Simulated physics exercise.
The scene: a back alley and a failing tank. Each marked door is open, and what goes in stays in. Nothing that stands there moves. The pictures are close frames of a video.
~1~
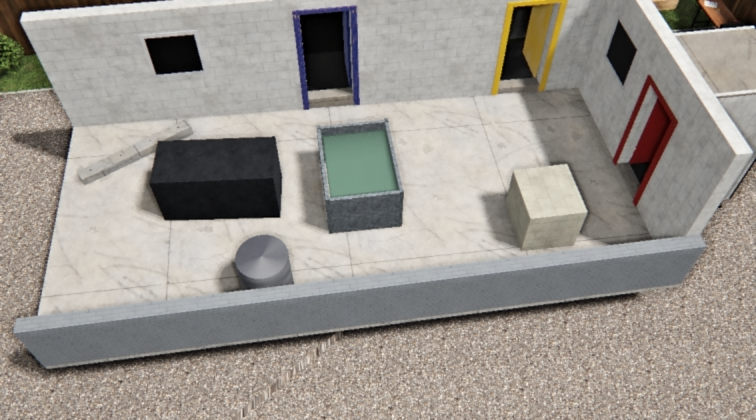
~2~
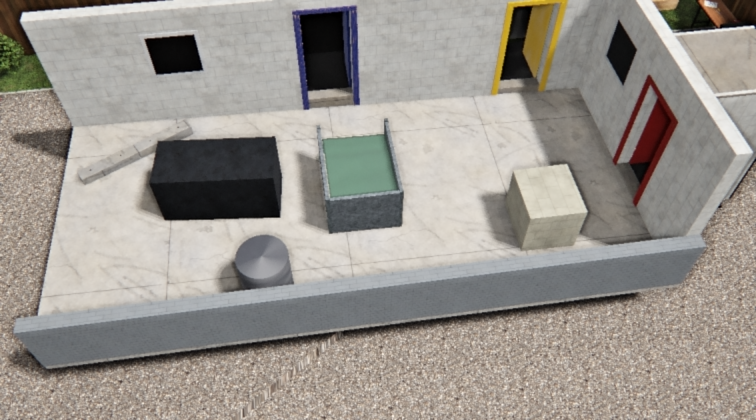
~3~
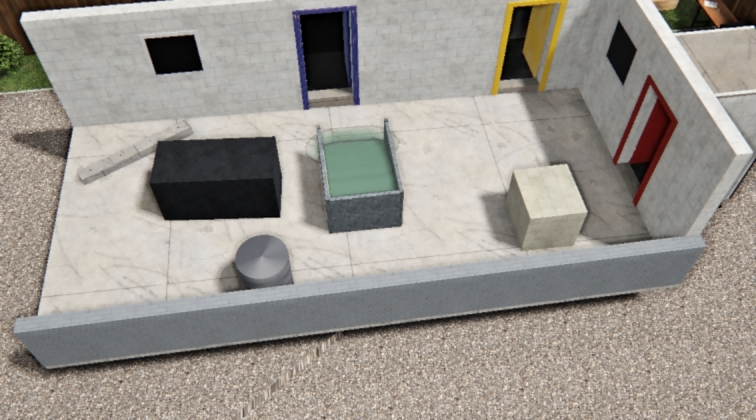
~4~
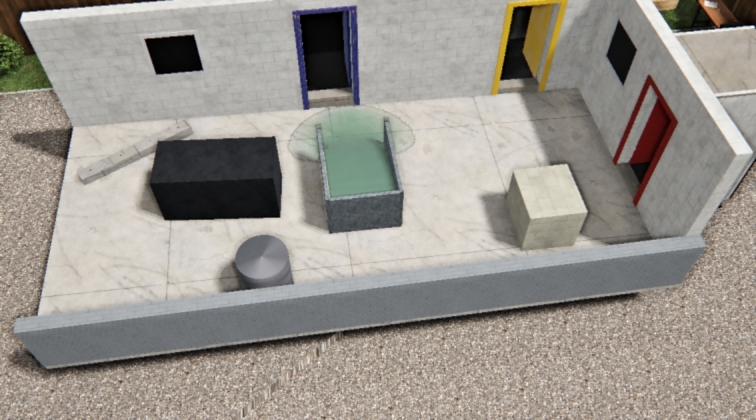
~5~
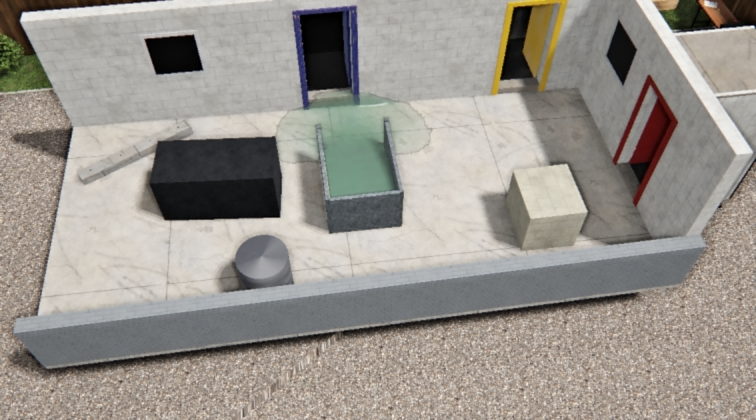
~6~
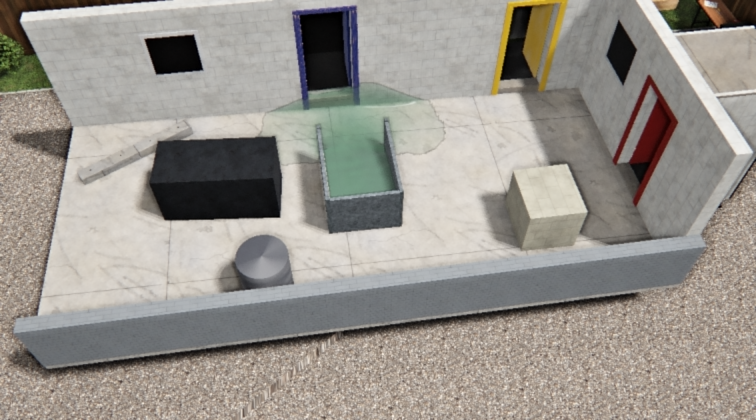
In a back alley enclosed by pale walls, an open tank of still green water stands between a black block and a pale one. The tank's far side opens, and water pours out through the gap, fanning across the tiled floor to left and right and spreading toward the blue-framed doorway.
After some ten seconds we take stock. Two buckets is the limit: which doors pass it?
The blue door lets in a lot; the red door lets in a lot; the yellow door admits no more than that.
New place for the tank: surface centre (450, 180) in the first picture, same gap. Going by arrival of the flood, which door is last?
The door marked red.
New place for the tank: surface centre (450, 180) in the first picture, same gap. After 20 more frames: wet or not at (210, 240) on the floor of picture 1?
Verdict: Dry.
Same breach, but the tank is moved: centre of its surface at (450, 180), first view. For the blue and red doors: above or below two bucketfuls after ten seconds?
My reading: The blue door lets less in; the red door goes over.
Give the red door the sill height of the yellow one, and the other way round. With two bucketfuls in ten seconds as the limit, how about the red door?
The red door keeps below it.
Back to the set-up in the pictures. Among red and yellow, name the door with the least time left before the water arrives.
That is the yellow one.
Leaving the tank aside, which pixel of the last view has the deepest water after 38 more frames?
Roughly at (661, 267).
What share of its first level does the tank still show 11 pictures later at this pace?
Roughly 22 per cent.
A moment on, water covers 15 % of the floor; the blue door over two buckets in, the red door not reached, the yellow door wet at the sill, nothing in.
Next, water covers 30 % of the floor; the blue door far over two buckets in, the red door not reached, the yellow door wet at the sill, nothing in.
Then, water covers 50 % of the floor; the blue door far over two buckets in, the red door under two buckets in, the yellow door wet at the sill, nothing in.
Later, water covers 60 % of the floor; the blue door far over two buckets in, the red door over two buckets in, the yellow door wet at the sill, nothing in.
In the end, water covers 70 % of the floor; the blue door far over two buckets in, the red door over two buckets in, the yellow door wet at the sill, nothing in.
